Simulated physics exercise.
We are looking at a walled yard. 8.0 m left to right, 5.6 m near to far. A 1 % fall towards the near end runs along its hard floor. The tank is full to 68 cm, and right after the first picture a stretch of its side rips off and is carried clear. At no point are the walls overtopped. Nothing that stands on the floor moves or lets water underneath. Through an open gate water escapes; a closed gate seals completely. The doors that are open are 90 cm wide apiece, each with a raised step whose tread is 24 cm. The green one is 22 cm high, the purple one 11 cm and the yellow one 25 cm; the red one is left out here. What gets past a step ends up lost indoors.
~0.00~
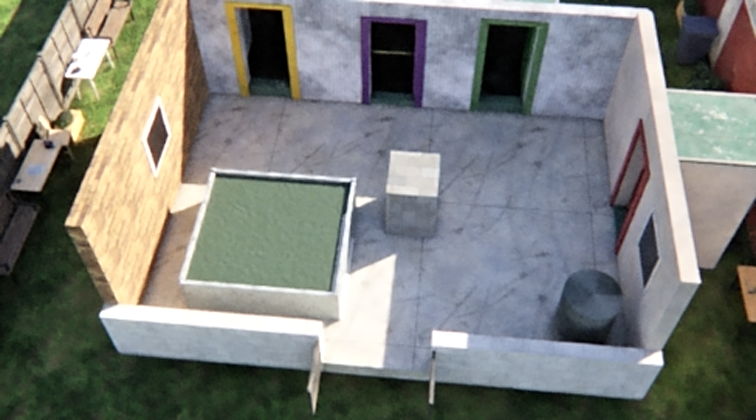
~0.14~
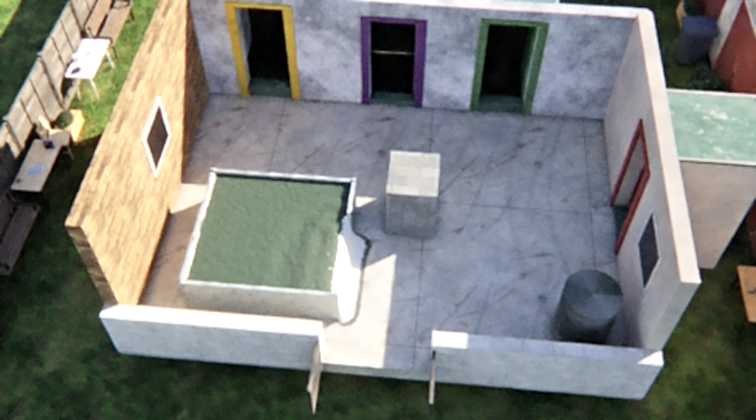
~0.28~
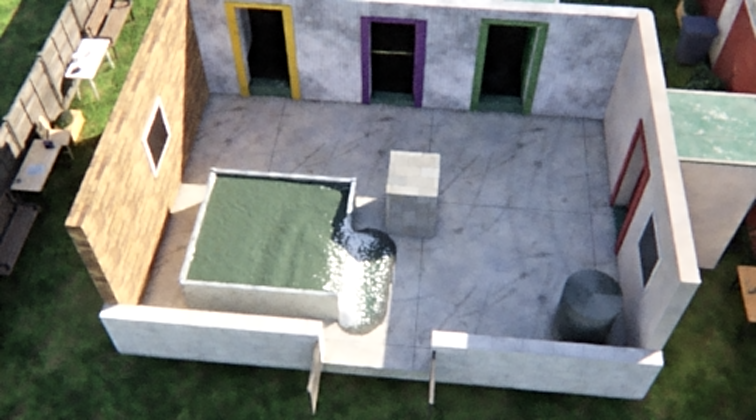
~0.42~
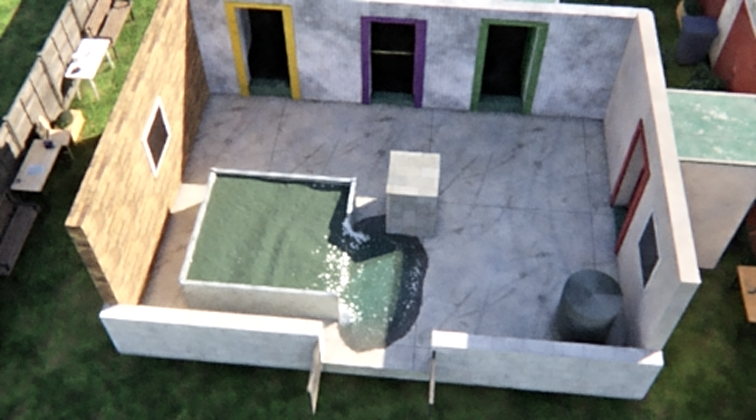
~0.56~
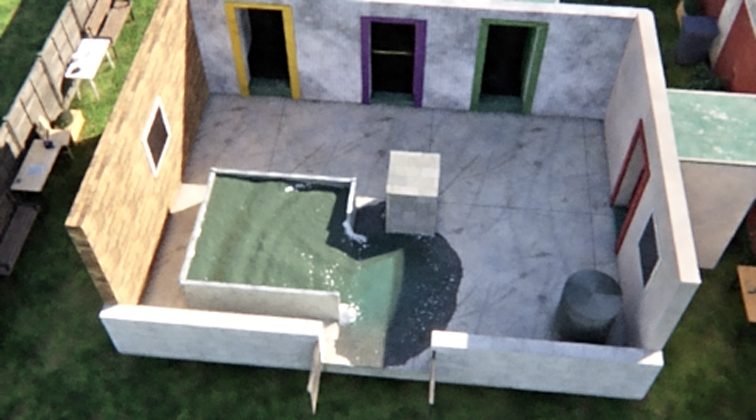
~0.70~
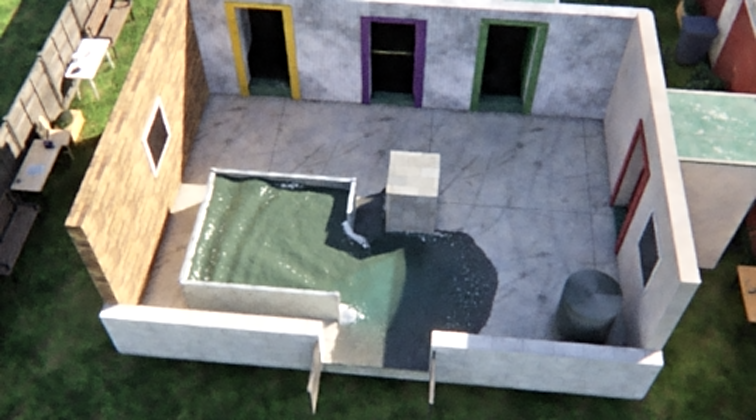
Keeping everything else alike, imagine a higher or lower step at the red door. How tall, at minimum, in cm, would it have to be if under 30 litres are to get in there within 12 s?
It would need to be about 19 cm tall.
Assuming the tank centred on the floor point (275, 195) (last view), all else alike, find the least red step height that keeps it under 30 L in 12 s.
That setup calls for roughly 9.5 cm.
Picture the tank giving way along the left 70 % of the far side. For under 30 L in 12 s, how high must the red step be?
About 11.0 cm.
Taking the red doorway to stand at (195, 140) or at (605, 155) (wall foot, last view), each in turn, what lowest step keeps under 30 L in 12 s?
About 9.0 and 11.5 cm.
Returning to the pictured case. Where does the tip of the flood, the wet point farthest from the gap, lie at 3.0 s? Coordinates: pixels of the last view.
Somewhere near the pixel (602, 139).
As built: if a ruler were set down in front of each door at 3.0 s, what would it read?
Depth (cm): Green 0 / red 21 / purple 1 / yellow 0.
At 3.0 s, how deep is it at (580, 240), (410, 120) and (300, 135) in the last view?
About 9, 0 and 0 cm respectively.
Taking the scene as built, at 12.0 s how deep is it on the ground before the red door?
The depth there is around 9.0 cm.
After 1.4 s water covers 30 % of the floor, deepest (38 cm) near (349, 302); it has not reached the red door.
After 3.0 s water covers 40 % of the floor, deepest (47 cm) near (626, 375); 21 cm at the red door, 48 litres in over its 7 cm step.
After 12.0 s water covers 95 % of the floor, deepest (16 cm) near (135, 332); 9 cm at the red door, 224 litres in over its 7 cm step.
At the red door as built, the water arrived by 1.8 s and peaked near 23 cm at 3.2 s.
With a step of 16.5 cm, 47 litres would have come in within the 12 s; with 22.5 cm, 11 litres. So under 30 litres takes about 19 cm.
